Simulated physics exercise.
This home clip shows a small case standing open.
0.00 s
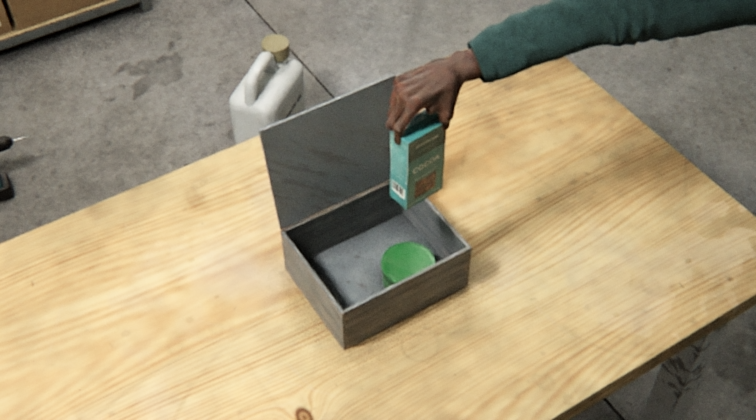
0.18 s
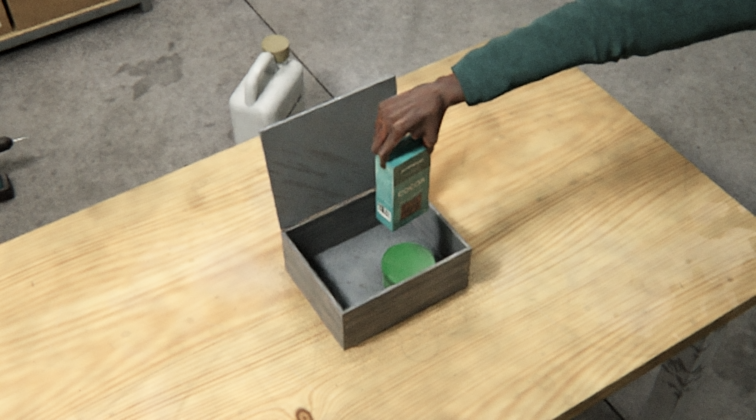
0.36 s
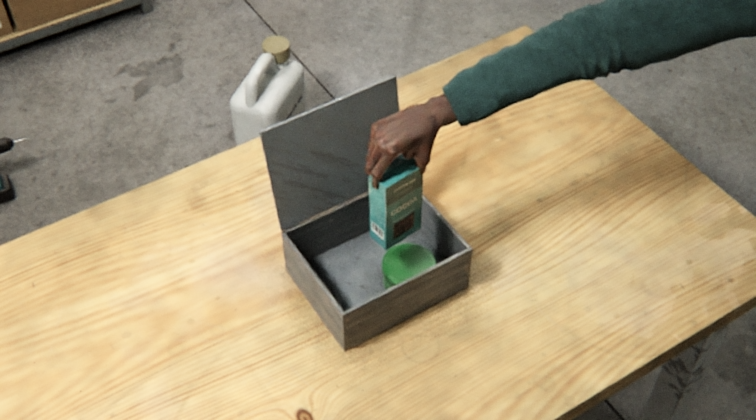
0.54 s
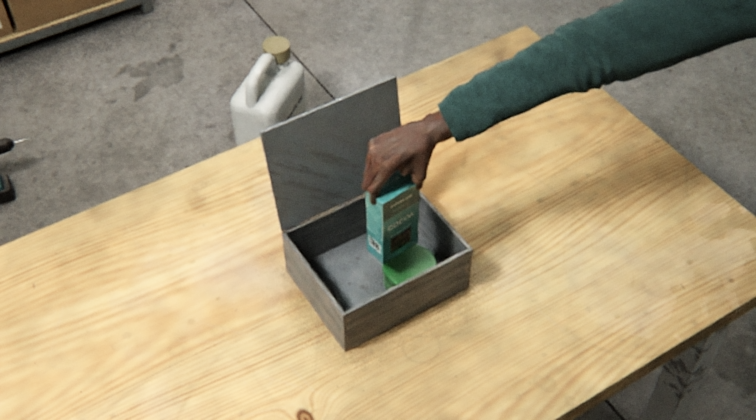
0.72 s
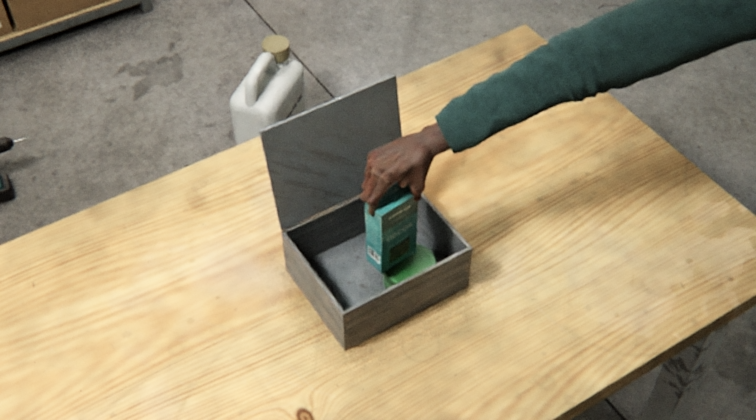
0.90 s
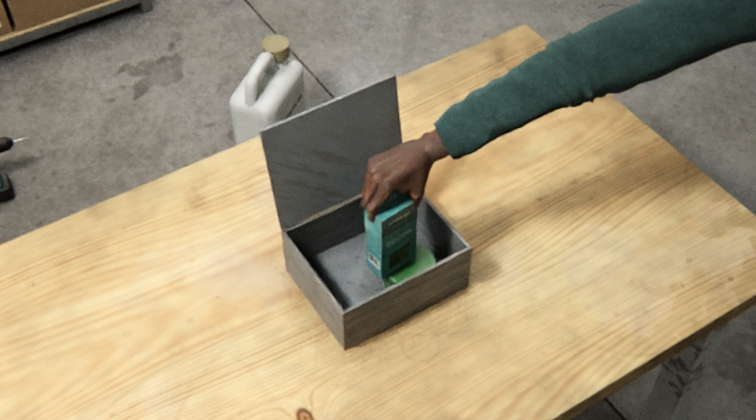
Hand in a green sleeve lowering a turquoise packet into an open grey case beside a green tub on a wooden table.
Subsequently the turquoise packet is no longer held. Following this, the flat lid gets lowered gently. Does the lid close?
Turns out there's not enough room for the lid.
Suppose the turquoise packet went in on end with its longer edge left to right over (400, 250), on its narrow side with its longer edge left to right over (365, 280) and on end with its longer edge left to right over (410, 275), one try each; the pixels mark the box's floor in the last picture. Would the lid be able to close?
1: Open. 2: Closed. 3: Open.
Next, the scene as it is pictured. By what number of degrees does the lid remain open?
Measured angle - around 12°.
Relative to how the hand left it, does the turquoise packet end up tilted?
Well, the turquoise packet ends up skewed.
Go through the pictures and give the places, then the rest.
In the first picture, on its way; turquoise packet (418, 160); green tub (408, 272).
In the second picture, on its way; turquoise packet (403, 183); green tub (408, 272).
In the third picture, on its way; turquoise packet (396, 202); green tub (409, 273).
In the fourth picture, on its way; turquoise packet (393, 217).
In the fifth picture, on its way; turquoise packet (392, 227).
In the sixth picture, in place under the hand; turquoise packet (392, 233).
After 2.30 s, lid 72° above the rim.
After 3.50 s, lid 31° above the rim; turquoise packet turned 28° from how it was put near (406, 248).
After 4.70 s, lid 13° above the rim; turquoise packet turned 75° from how it was put near (415, 264).
In the end (6.5 s), lid 13° above the rim; toppled in the box, turquoise packet; green tub unmoved. At the end, from the last picture's camera, turquoise packet near (415, 264).
